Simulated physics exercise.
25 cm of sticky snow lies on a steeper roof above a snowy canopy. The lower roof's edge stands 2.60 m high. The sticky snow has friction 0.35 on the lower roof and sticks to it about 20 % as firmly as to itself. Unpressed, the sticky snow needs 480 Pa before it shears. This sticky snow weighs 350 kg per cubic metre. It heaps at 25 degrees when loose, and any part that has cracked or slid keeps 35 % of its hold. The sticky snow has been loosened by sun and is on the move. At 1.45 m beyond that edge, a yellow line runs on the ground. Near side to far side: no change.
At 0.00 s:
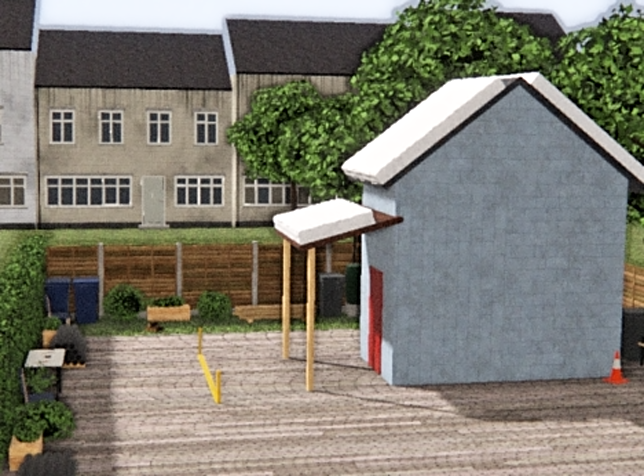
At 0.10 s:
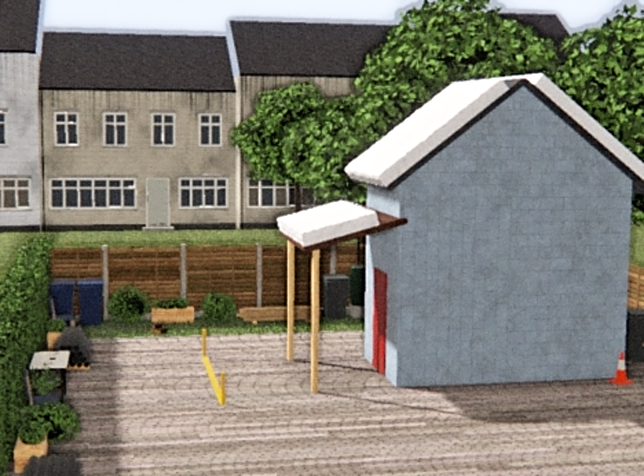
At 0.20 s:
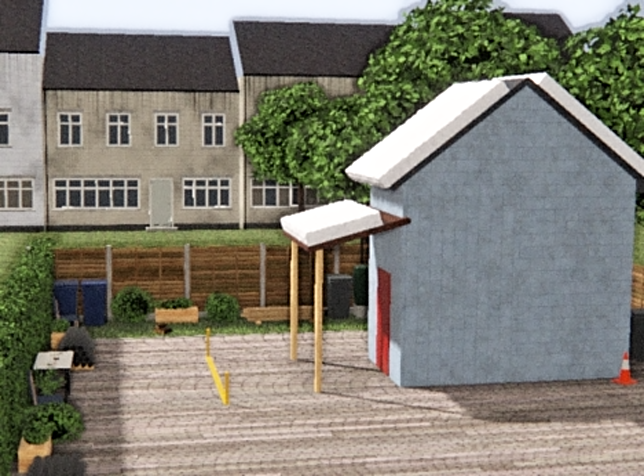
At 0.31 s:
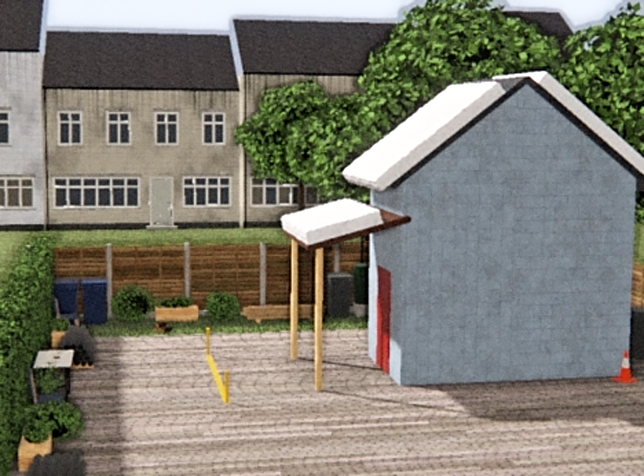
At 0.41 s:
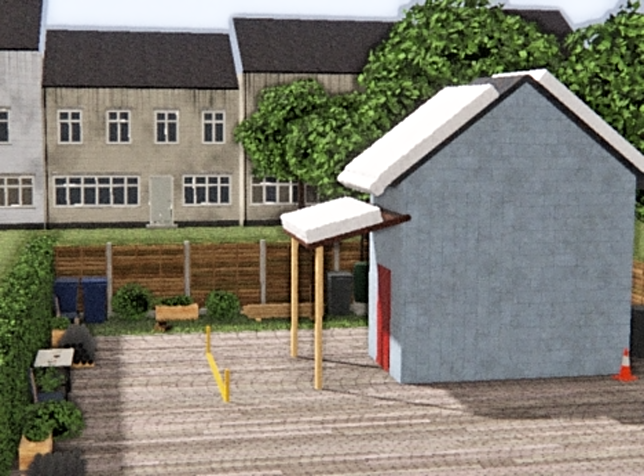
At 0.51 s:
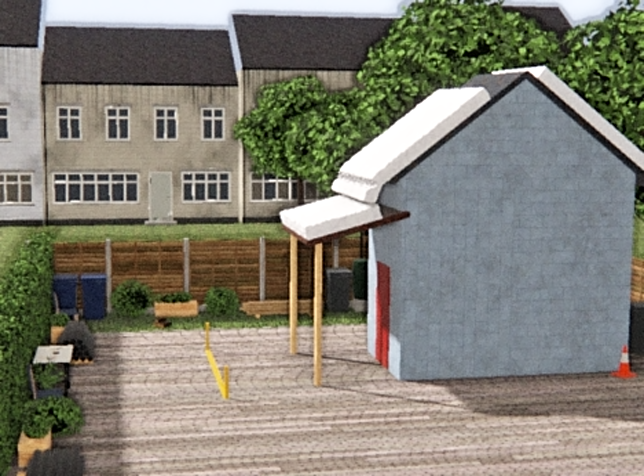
A thick slab of white snow slides slowly down the left slope of a blue-grey building's roof, seen from a raised viewpoint across a paved yard. A smaller snow-covered porch roof on wooden posts stands left of it above a red door, with a yellow line, planters, fence, trees and terraced houses beyond. The view shifts slightly early on, while the slab pushes past the eave and cracks near its lower end.
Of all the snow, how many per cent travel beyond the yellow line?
Something like 47 %.
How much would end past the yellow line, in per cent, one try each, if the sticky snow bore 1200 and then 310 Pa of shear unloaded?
In that order: 20 %, 50 %.
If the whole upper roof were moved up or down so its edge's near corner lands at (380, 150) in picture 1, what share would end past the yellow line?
That would come to around 55 %.
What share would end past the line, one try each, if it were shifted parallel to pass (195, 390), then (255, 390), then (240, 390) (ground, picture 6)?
One by one: 35 in a hundred, 65 in a hundred, 55 in a hundred.
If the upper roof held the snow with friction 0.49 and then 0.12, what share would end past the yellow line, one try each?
About 25 % in the first try and about 55 % in the second.
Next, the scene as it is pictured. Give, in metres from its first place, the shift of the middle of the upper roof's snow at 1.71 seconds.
It has shifted some 3.6 m.
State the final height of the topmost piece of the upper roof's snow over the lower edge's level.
It ends up some 0.6 m higher than the lower edge.
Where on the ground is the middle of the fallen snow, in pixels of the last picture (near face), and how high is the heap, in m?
You'd find it near (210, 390), piled some 0.3 m high.
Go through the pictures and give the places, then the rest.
The first frame shows foremost bit of the sticky snow at (381, 183).
The second frame shows foremost bit of the sticky snow at (384, 185), its middle shifted 2.0 cm.
The third frame shows foremost bit of the sticky snow at (386, 172), its middle shifted 7.7 cm, 3 % of it past the upper edge, in one piece.
The fourth frame shows foremost bit of the sticky snow at (381, 182), its middle shifted 18 cm, 6 % of it past the upper edge, in one piece.
The fifth frame shows foremost bit of the sticky snow at (375, 181), its middle shifted 31 cm, 11 % of it past the upper edge, cracking.
The sixth frame shows foremost bit of the sticky snow at (367, 192), its middle shifted 50 cm, 18 % of it past the upper edge, cracking.
After 1.06 s, none is below the lower edge and 0 % is past the line.
After 1.71 s, 40 % is below the lower edge and 1 % is past the line.
After 2.35 s, 76 % is below the lower edge and 41 % is past the line.
After 3.00 s, 83 % is below the lower edge and 47 % is past the line.
After 4.30 s, 85 % is below the lower edge and 47 % is past the line.
